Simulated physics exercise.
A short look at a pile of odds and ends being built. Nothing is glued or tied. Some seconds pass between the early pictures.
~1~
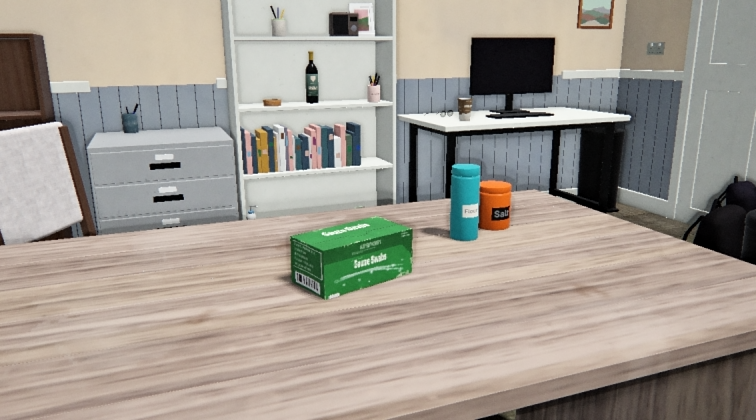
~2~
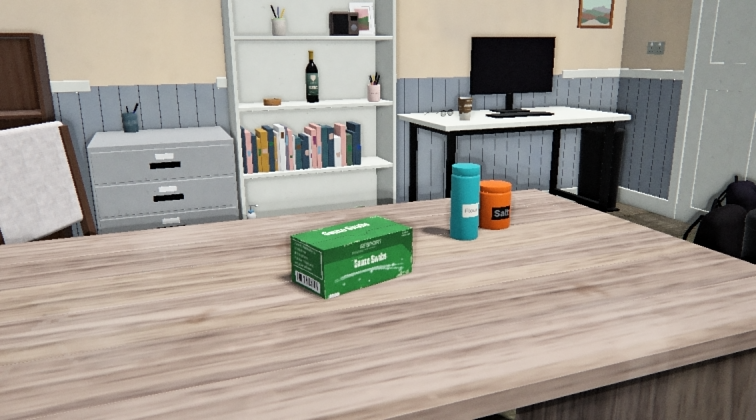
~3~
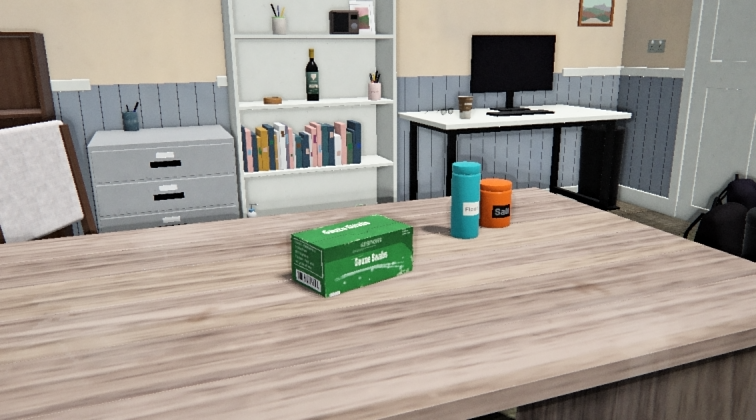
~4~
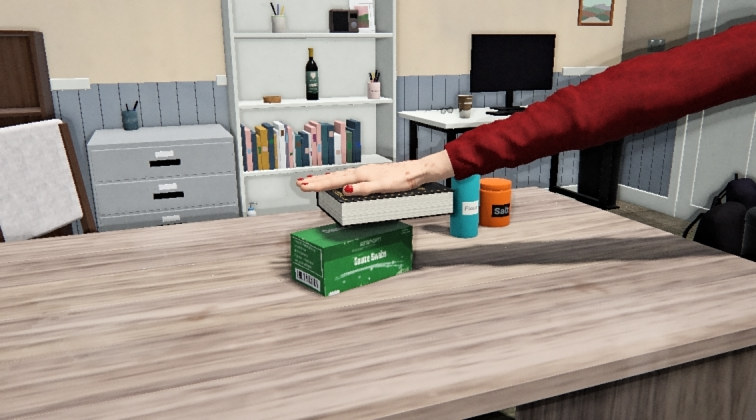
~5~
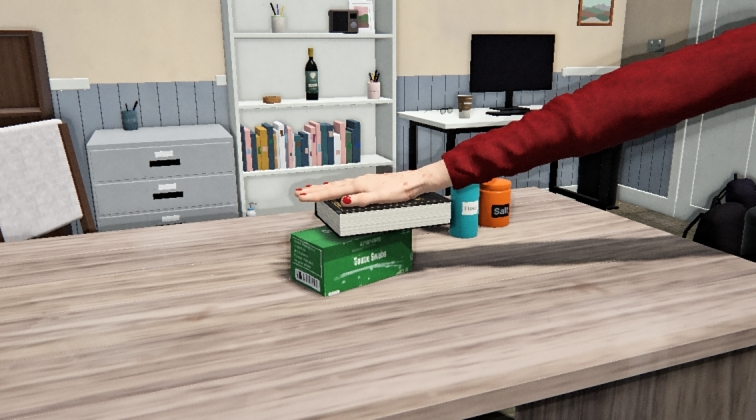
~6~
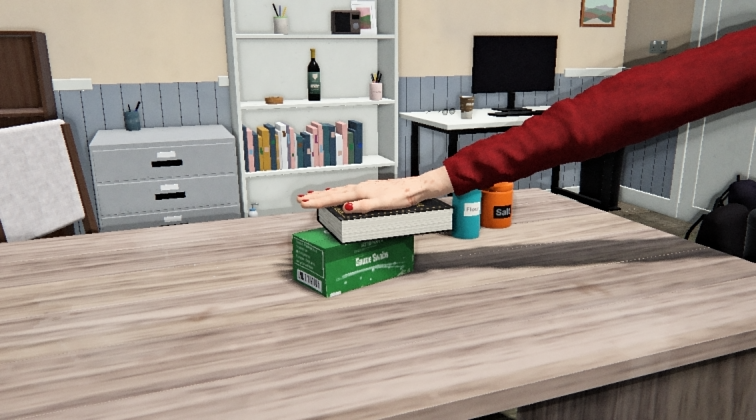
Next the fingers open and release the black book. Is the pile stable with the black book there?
It stays up.
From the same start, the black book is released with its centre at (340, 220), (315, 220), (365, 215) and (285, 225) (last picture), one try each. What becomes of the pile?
In the first case it keeps its balance; in the second case it keeps its balance; in the third case it holds; in the fourth case it gives way.
Then, 0.50 s past the last view, nothing moves.
Then, 1.30 s past the last view, black book resting near (384, 214).
Finally, all 4 still in place. Final places as the last picture's camera would see them, black book near (385, 215). The pile holds.
